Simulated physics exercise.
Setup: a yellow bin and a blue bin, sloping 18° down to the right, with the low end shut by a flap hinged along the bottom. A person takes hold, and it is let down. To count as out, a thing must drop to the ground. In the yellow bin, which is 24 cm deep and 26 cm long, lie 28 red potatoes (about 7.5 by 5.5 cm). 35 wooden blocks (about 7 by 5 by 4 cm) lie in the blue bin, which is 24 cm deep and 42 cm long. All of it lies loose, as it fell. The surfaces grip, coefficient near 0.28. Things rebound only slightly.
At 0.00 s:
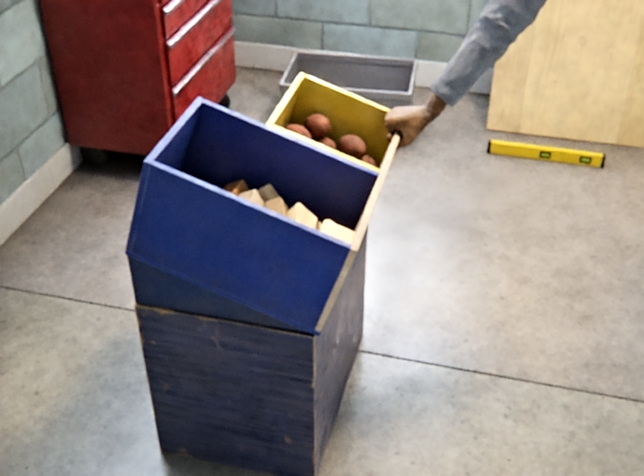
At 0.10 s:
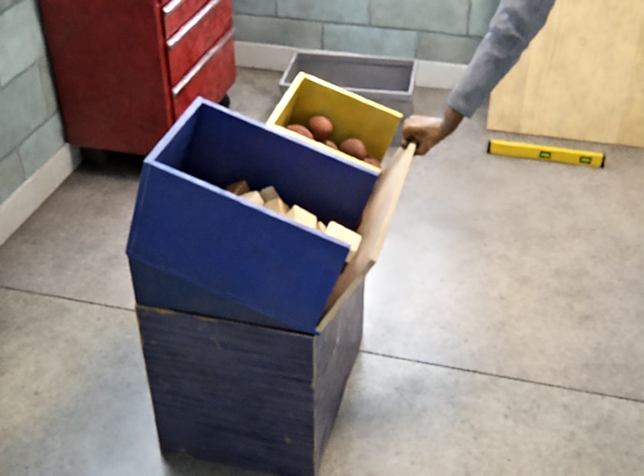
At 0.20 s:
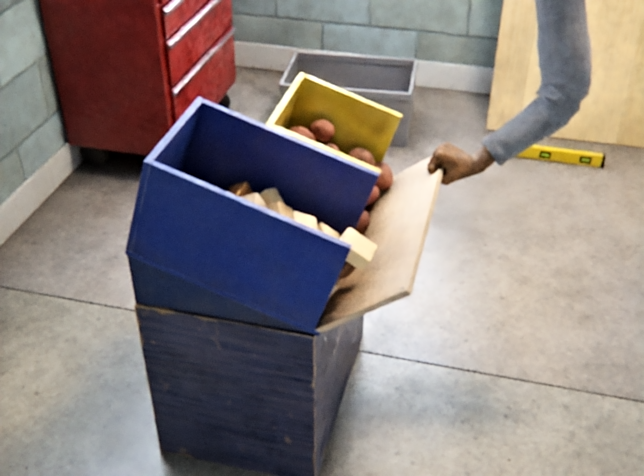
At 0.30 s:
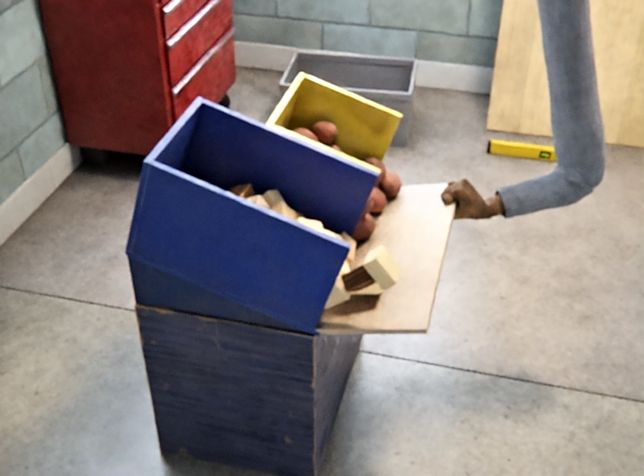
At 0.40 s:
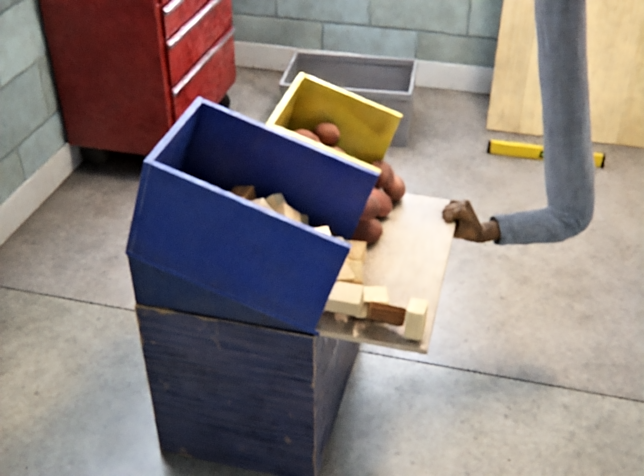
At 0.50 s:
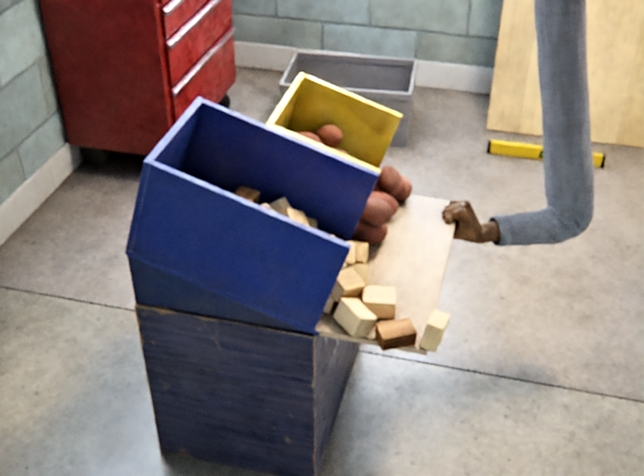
The clip opens on a blue bin of wooden blocks and a yellow bin of reddish potatoes, both sloping down to the right, with a hand at the flap across their low end. The hand lowers the flap, and potatoes and blocks slide onto it, the blocks spreading toward its near edge.
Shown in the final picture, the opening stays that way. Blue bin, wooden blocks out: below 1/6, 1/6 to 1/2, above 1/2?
It is going to shed not even one sixth.
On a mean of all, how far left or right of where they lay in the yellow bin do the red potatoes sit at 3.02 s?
On average they sit some 14 cm further right.
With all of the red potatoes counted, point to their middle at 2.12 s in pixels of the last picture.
Centre: Around (365, 206) px.
After 0.90 s, the yellow bin is down by 1 of 28 and the blue bin is down by 1 of 35.
After 1.41 s, the yellow bin is down by 2 of 28 and the blue bin is down by 3 of 35.
After 2.12 s, the yellow bin is down by 4 of 28 and the blue bin is down by 3 of 35.
Final count (at 3.02 s), the yellow bin is down by 4 of 28 and the blue bin is down by 3 of 35. Asked share, 3 of 35, 9 per cent.
